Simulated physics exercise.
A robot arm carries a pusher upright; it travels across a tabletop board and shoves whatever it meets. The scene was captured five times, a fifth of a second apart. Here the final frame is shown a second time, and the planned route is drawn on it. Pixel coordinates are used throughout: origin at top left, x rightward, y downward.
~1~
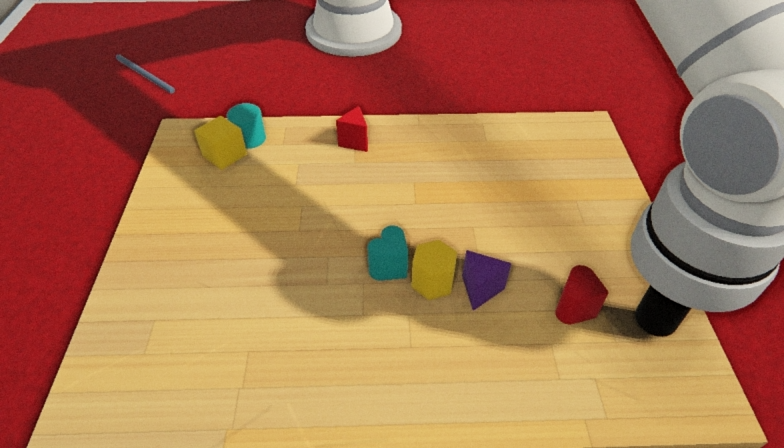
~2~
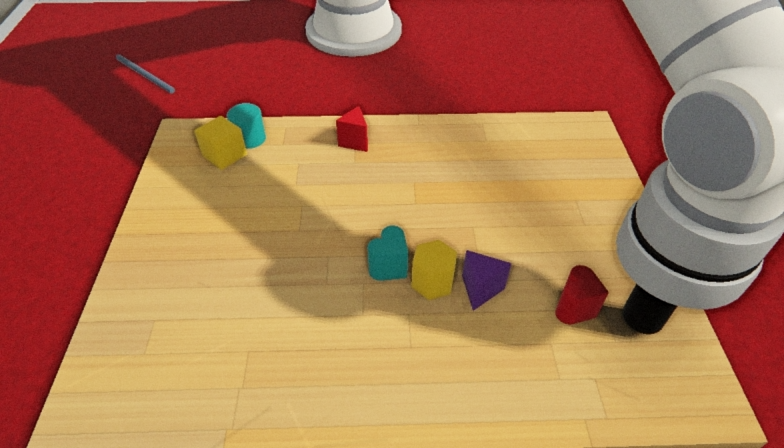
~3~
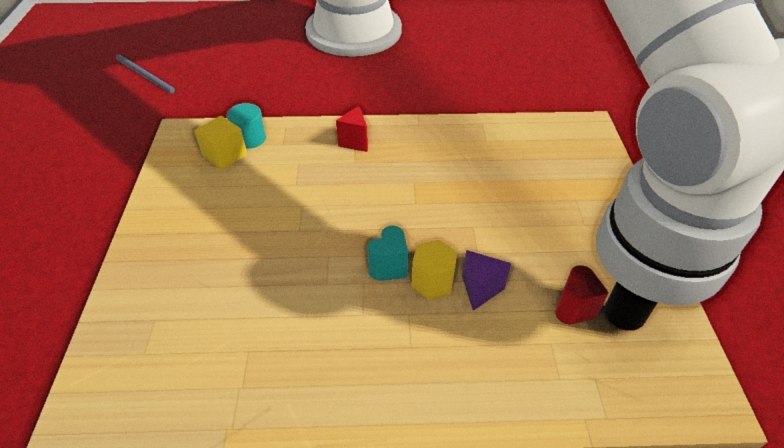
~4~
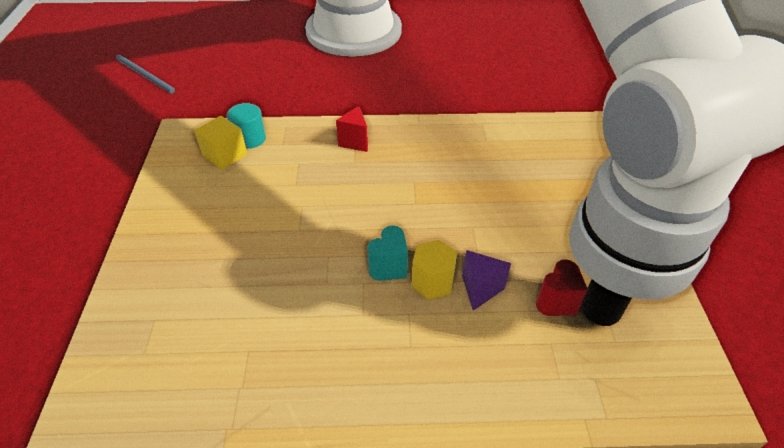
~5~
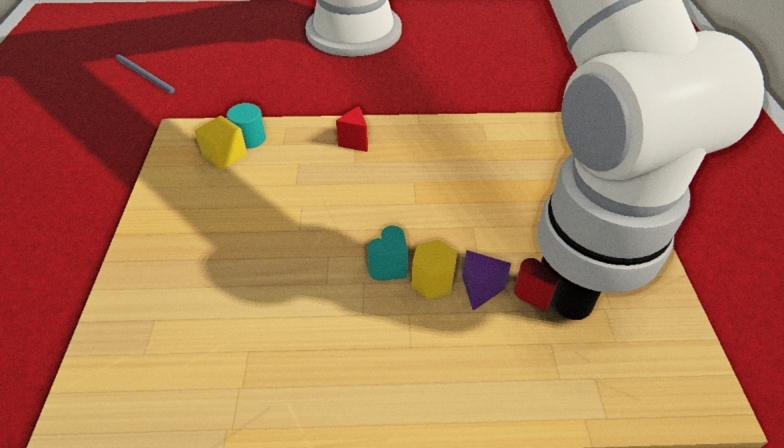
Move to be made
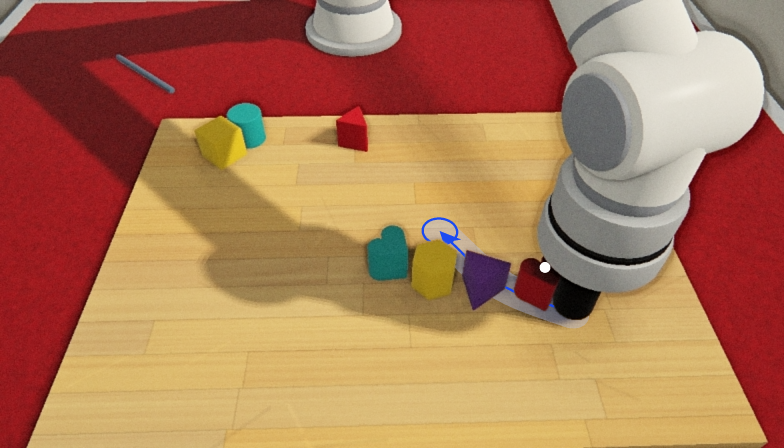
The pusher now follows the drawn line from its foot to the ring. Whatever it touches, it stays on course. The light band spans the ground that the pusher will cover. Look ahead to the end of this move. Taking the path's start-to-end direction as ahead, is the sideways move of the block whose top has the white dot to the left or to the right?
That block drifts right.
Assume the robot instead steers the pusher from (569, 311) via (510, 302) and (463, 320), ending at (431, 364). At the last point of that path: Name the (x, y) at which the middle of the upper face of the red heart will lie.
At roughly (517, 246).
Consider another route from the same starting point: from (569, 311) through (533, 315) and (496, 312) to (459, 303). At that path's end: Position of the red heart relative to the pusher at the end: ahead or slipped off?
The red heart is left behind or beside.
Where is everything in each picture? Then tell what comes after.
Lower end of the pusher (655, 321), tops of blocks, turquoise heart (390, 241), yellow hexagonal block (435, 256), purple three-sided block (485, 265), red heart (585, 283), in the first picture.
Pusher (642, 319), blocks as before, in the second picture.
Pusher (624, 315), blocks as before, in the third picture.
Pusher (600, 311), red heart (567, 276), in the fourth picture.
Pusher (572, 305), turquoise heart (390, 241), yellow hexagonal block (435, 256), purple three-sided block (485, 265), red heart (545, 267), in the fifth picture.
The drawn path runs from (569, 311) over (515, 292) and (472, 263) to (440, 231); the dot is on the red heart.
The first path, step by step. One third of the way, pusher (516, 285); purple three-sided block (478, 265); red heart (505, 239), turned 40° clockwise.
Two thirds of the way, pusher (472, 255); turquoise heart (376, 242), turned 35° clockwise; yellow hexagonal block (411, 257), turned 60° anticlockwise; purple three-sided block (442, 241), turned 45° anticlockwise; red heart (481, 211), turned 80° clockwise.
At the end, pusher (441, 224); turquoise heart (375, 242), turned 35° clockwise; yellow hexagonal block (409, 258), turned 65° anticlockwise; purple three-sided block (428, 228), turned 85° anticlockwise; red heart (478, 199), turned 110° clockwise.
